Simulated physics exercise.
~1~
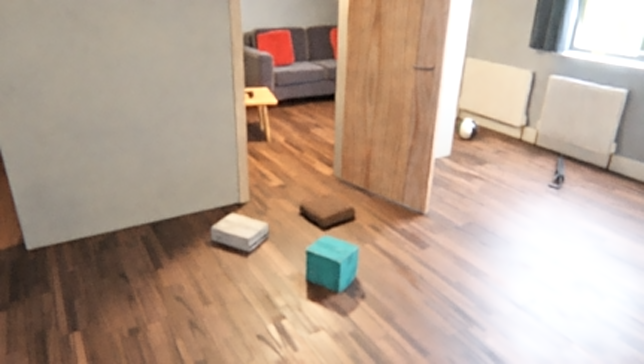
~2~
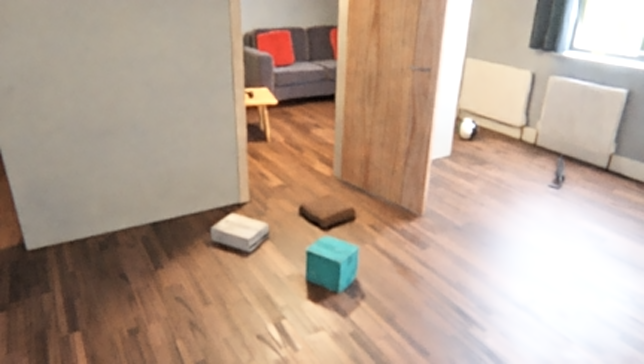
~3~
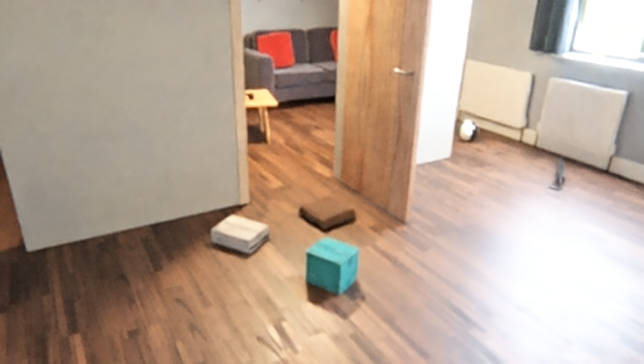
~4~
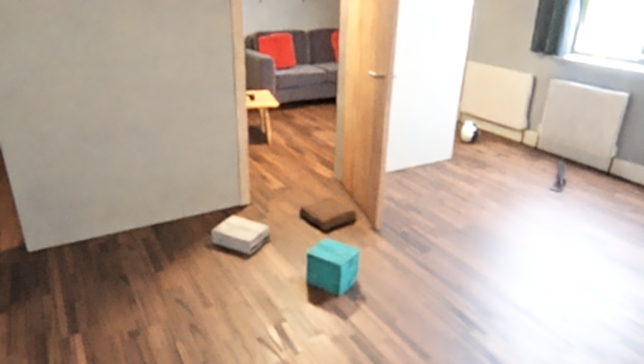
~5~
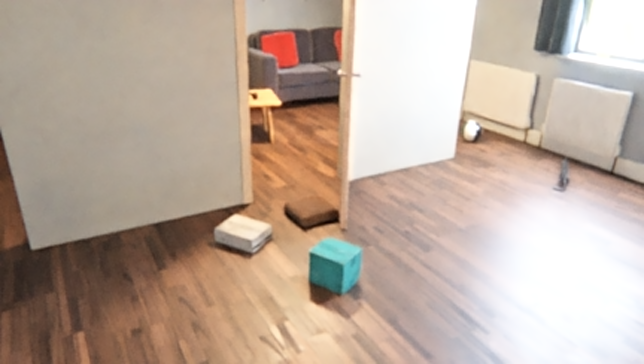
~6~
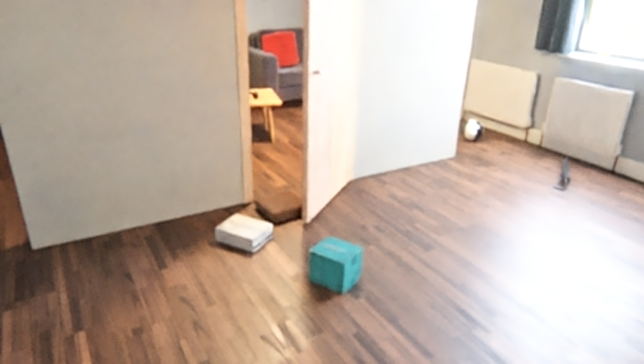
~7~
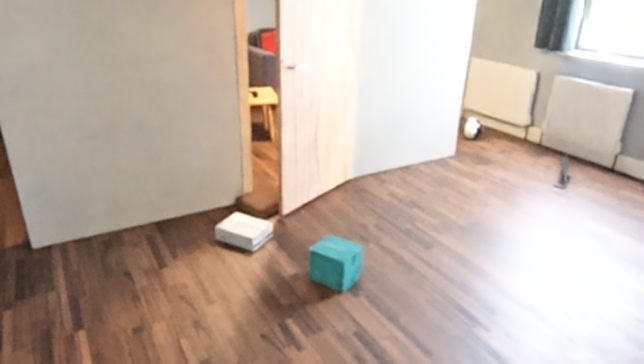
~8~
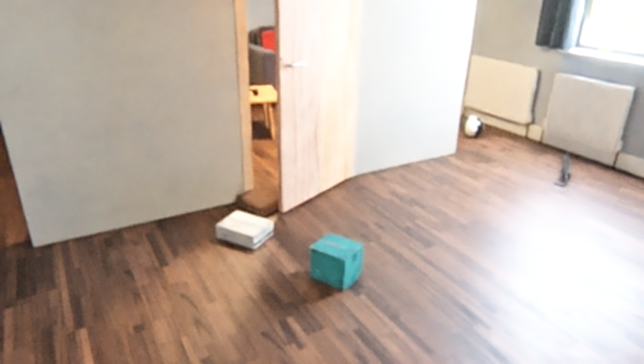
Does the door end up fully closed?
No, the door stops short and rests partly open, with the brown cushion in the remaining gap of the doorway.
